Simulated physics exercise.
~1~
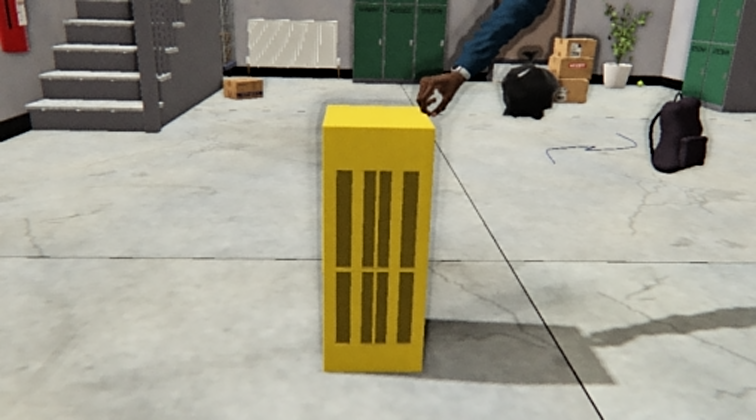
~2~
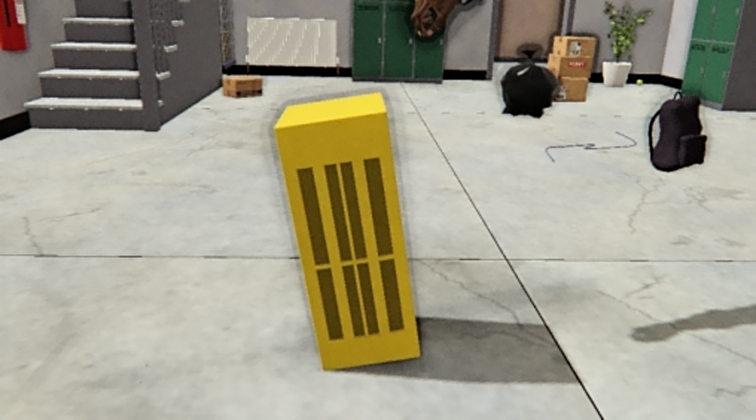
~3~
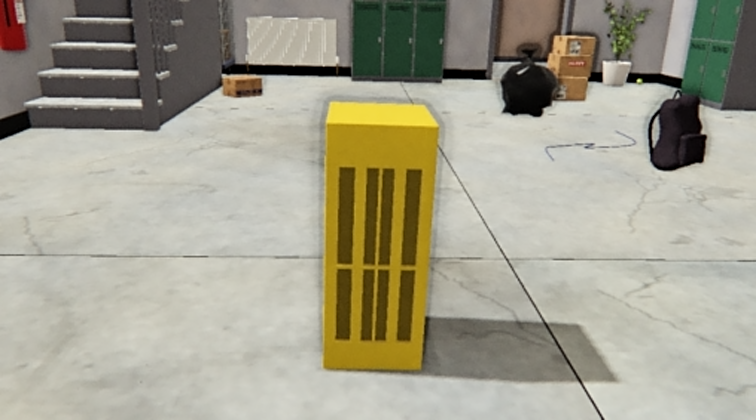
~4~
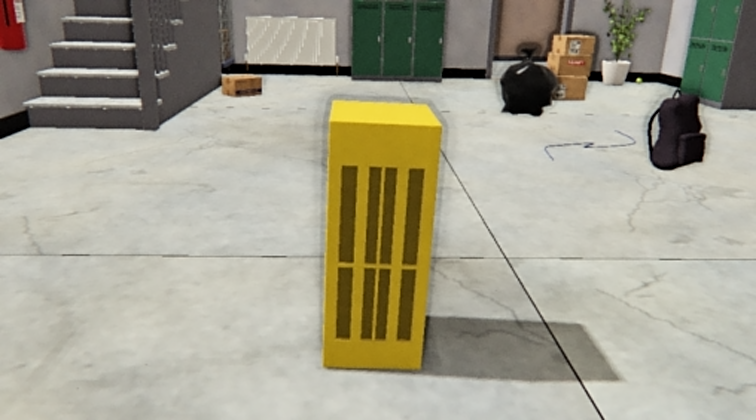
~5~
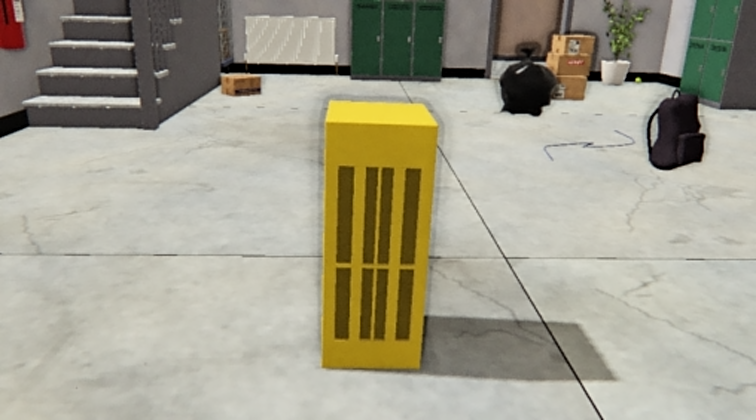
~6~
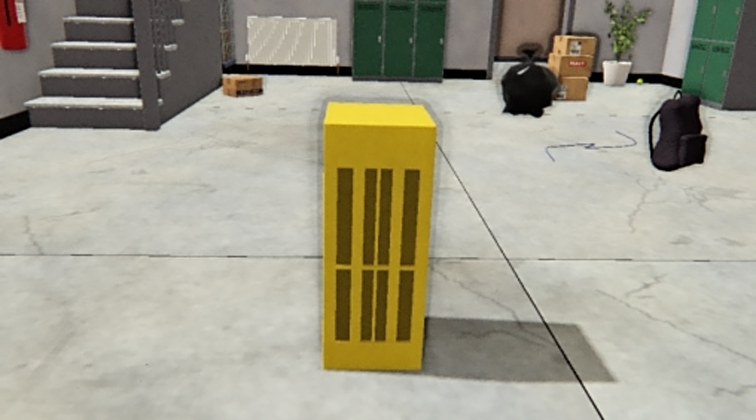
The clip opens on a tall yellow crate with dark slatted panels standing upright on a pale concrete floor, while a hand in a blue sleeve reaches in behind its top right edge. Stairs, green lockers, a black backpack and cardboard boxes fill the background. The crate then tips to the left, leaning on its lower edge, as the hand lets go and draws back. Instead of toppling, it rocks back to the right and settles upright on its base. It stays standing there, still, as the view sways slightly and the hand is gone.
